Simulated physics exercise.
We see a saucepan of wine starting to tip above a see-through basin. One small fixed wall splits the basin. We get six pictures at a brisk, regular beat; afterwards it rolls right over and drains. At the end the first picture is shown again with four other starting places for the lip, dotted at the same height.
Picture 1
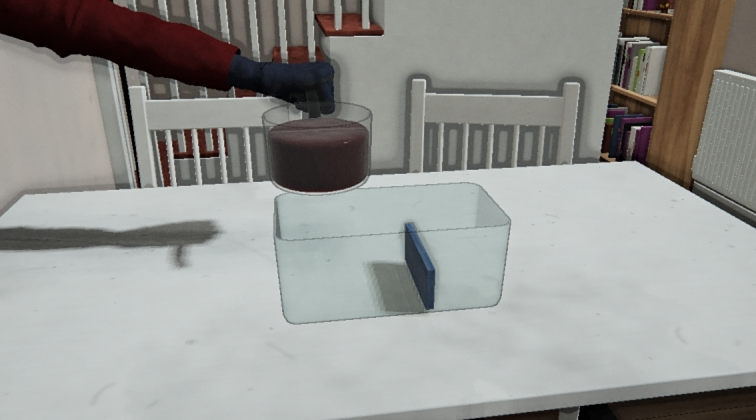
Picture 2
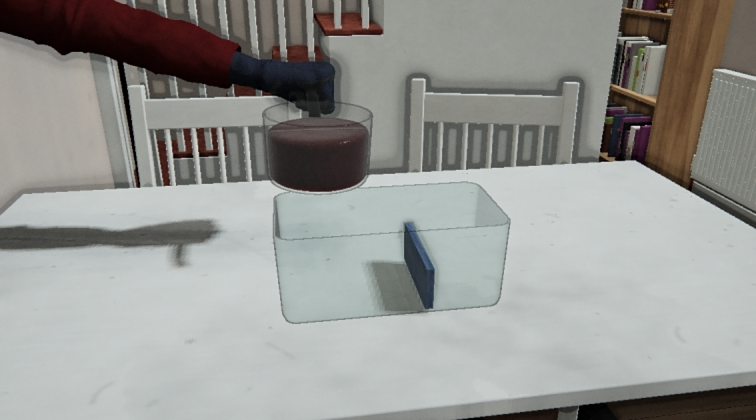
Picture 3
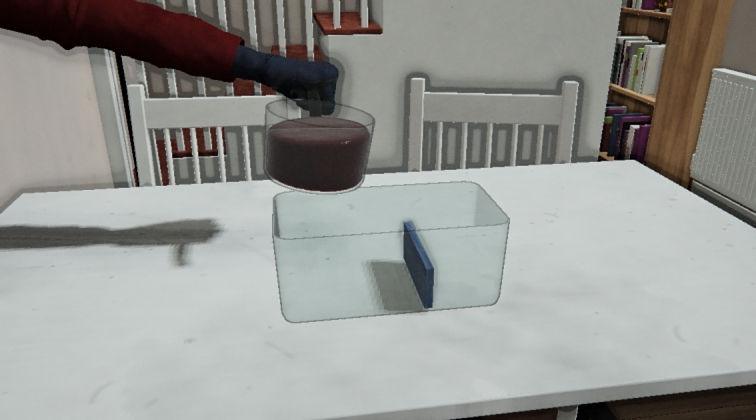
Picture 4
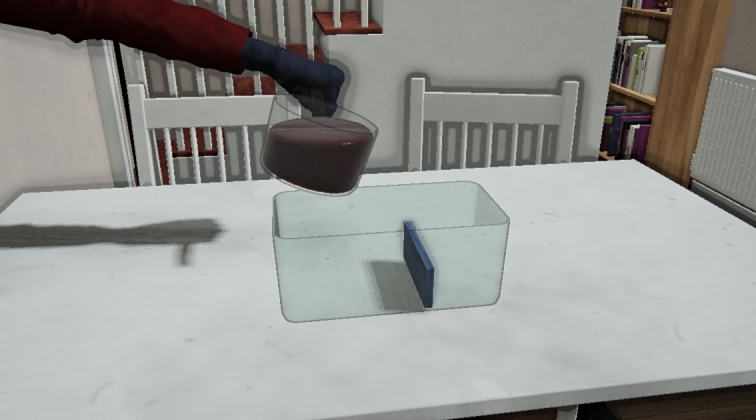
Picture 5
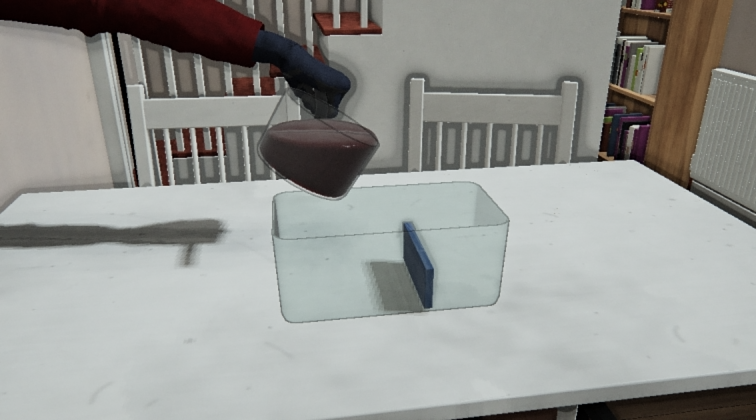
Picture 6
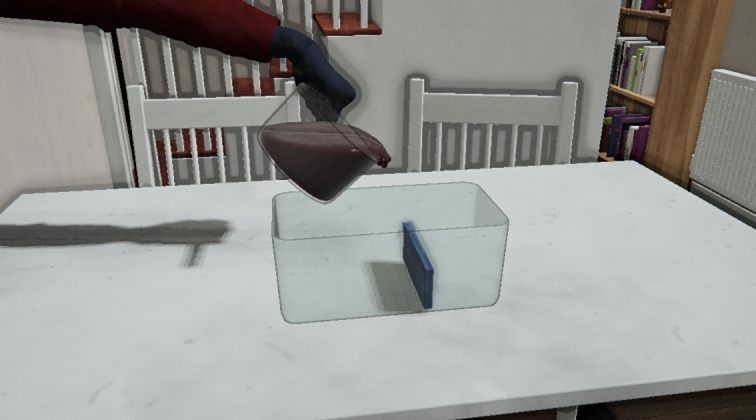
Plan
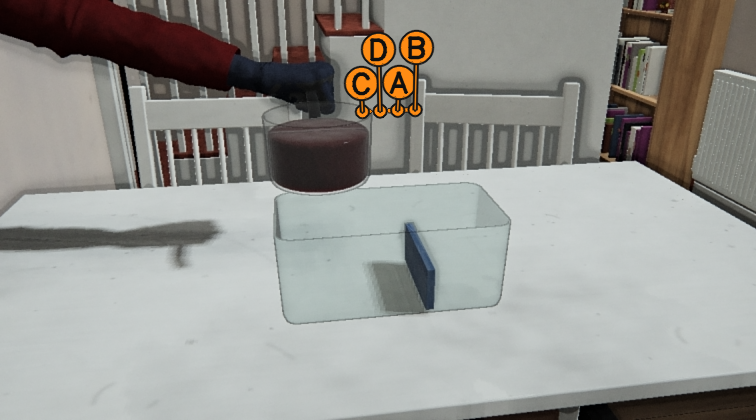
The video shows a gloved hand holding a clear saucepan of dark red wine above a see-through basin with a blue dividing wall on a white table, then tilting it steadily to the right until wine reaches over the lip.
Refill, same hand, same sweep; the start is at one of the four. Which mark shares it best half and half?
A is best.
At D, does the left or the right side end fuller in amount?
The left one.
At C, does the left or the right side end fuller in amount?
More ends on the left.
On the marked copy, A at (397, 110); B at (415, 109); C at (362, 111); D at (380, 111).
Choosing A, about 48 % ends left of the wall and 50 % right of it.
Choosing B, about 29 % ends left of the wall and 67 % right of it; 4 % is lost outside.
Choosing C, about 92 % ends left of the wall and 5 % right of it.
Choosing D, about 73 % ends left of the wall and 25 % right of it.
